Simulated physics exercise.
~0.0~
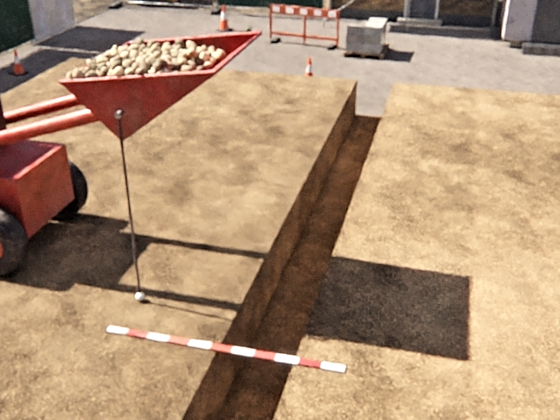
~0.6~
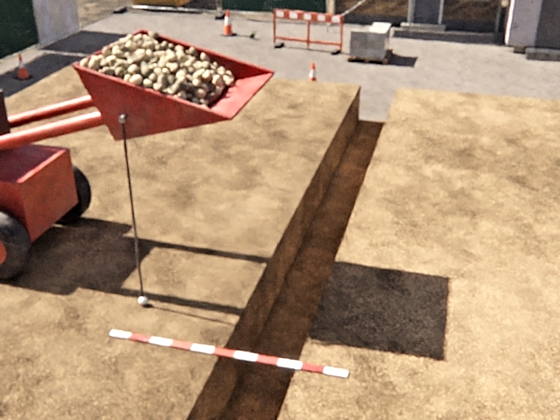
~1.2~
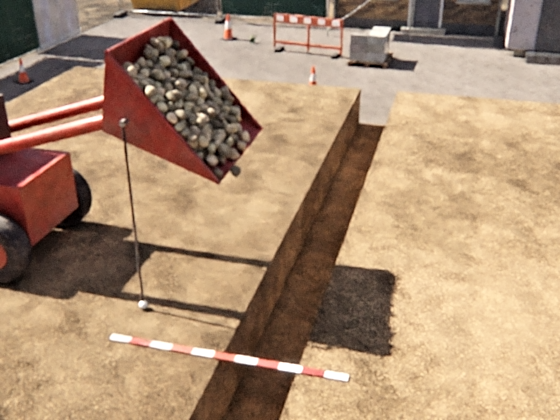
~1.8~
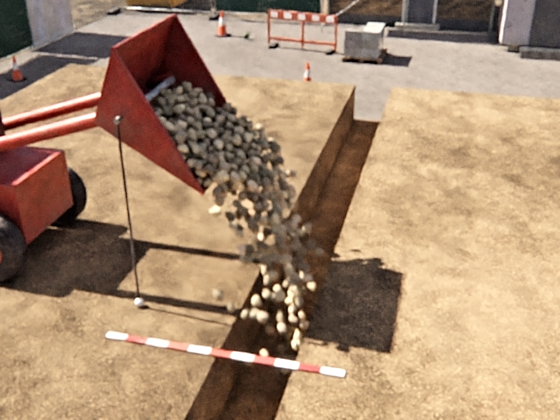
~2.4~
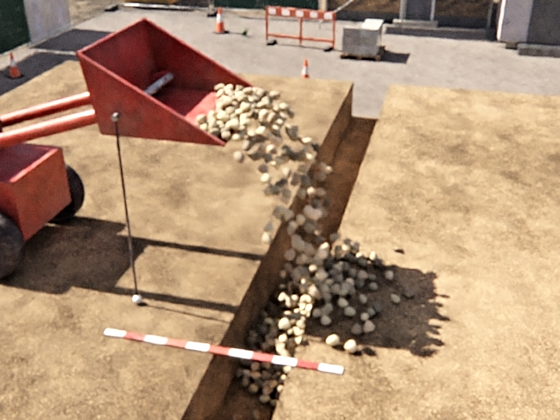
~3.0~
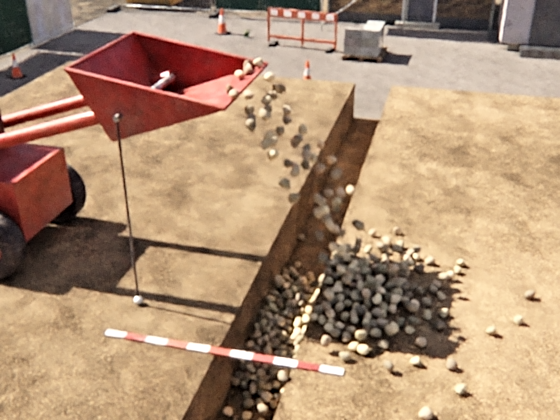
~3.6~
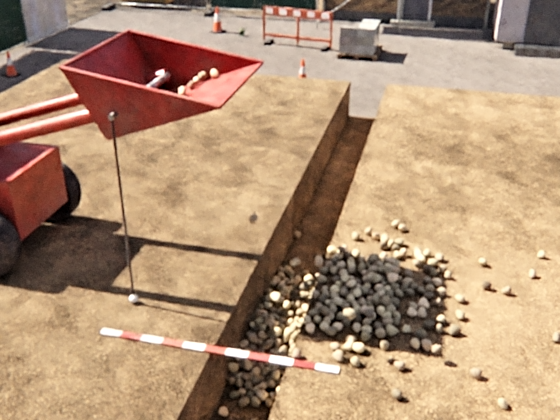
A red loader bucket full of round stones tips forward and pours them down to the right, then swings partly back up, leaving a few stones inside, most heaped in the trench and the rest piled and scattered on the ground beyond it.
